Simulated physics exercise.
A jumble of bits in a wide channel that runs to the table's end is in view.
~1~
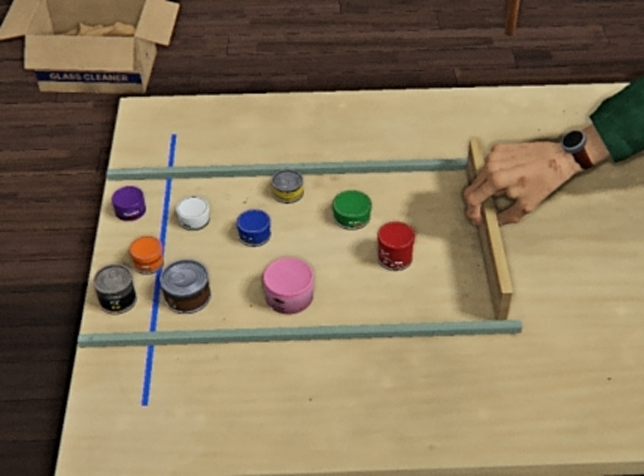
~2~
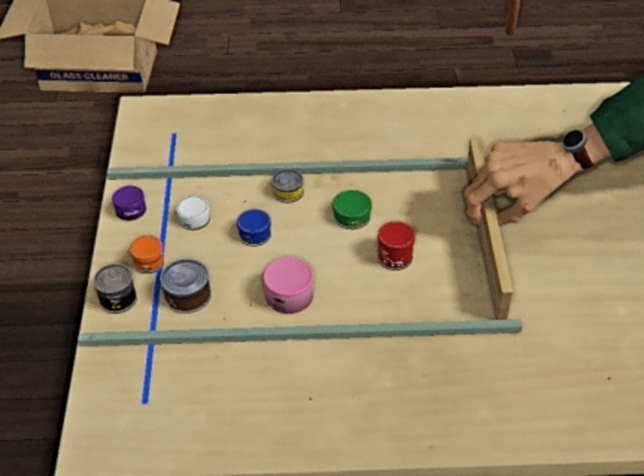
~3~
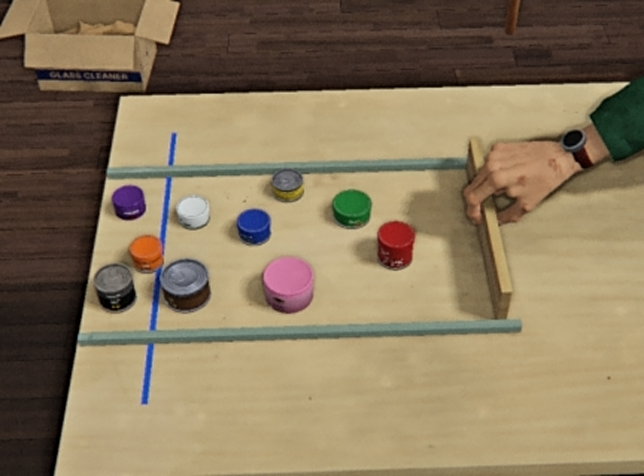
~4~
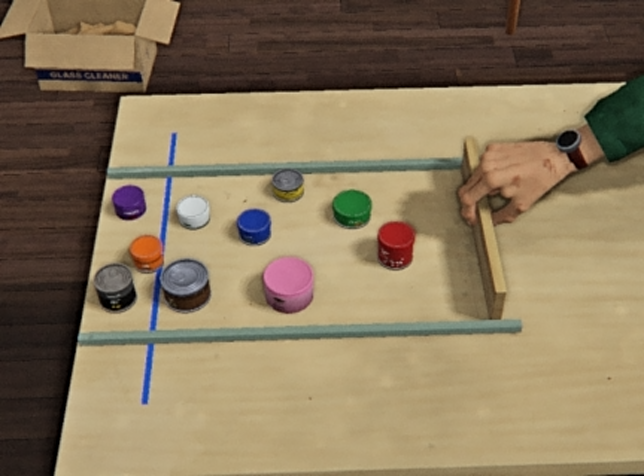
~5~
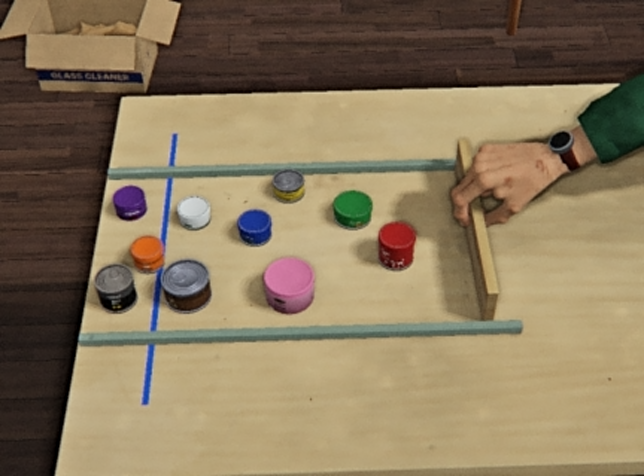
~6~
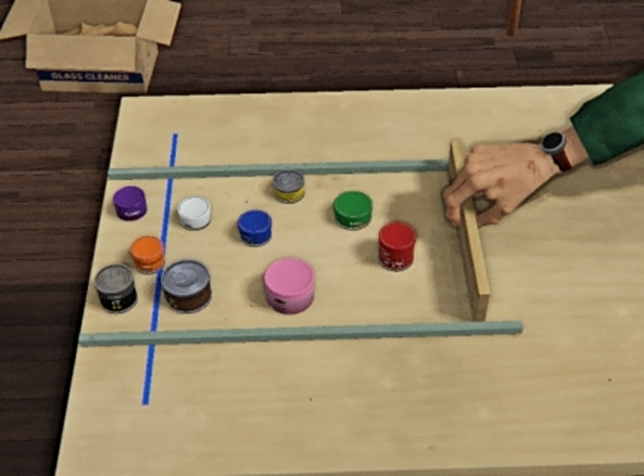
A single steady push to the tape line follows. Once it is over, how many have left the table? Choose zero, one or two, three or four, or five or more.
One or two of them have left the table.
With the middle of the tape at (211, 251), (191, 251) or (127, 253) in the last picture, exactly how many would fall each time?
It would be 0, then 1, then 5.
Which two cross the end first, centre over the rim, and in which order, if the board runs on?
Earliest first: Black tin, brown pot.
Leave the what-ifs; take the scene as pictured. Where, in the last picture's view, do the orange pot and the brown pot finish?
(110, 253) and (85, 285), approximately.
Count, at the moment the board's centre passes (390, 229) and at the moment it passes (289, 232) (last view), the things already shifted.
It comes to 1 for the first spot, 5 for the other.
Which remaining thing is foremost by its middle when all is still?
The brown pot.
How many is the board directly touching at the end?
It is in contact with 5.
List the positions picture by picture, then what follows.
In the first picture, black tin (115, 289); purple tub (129, 204); orange pot (147, 255); board (487, 226); tape (161, 252).
In the second picture, purple tub (129, 203); board (487, 226).
In the third picture, orange pot (147, 254); white tin (193, 213).
In the fourth picture, black tin (115, 288); green pot (352, 209).
In the fifth picture, purple tub (130, 204); brown pot (187, 286).
In the sixth picture, black tin (116, 289); purple tub (130, 204); orange pot (148, 255); board (467, 227); tape (162, 252).
Soon after, none off yet; black tin at rest near (116, 289); purple tub at rest near (130, 204); orange pot at rest near (148, 255).
At rest, the number that fall off is one or two; fallen, black tin.
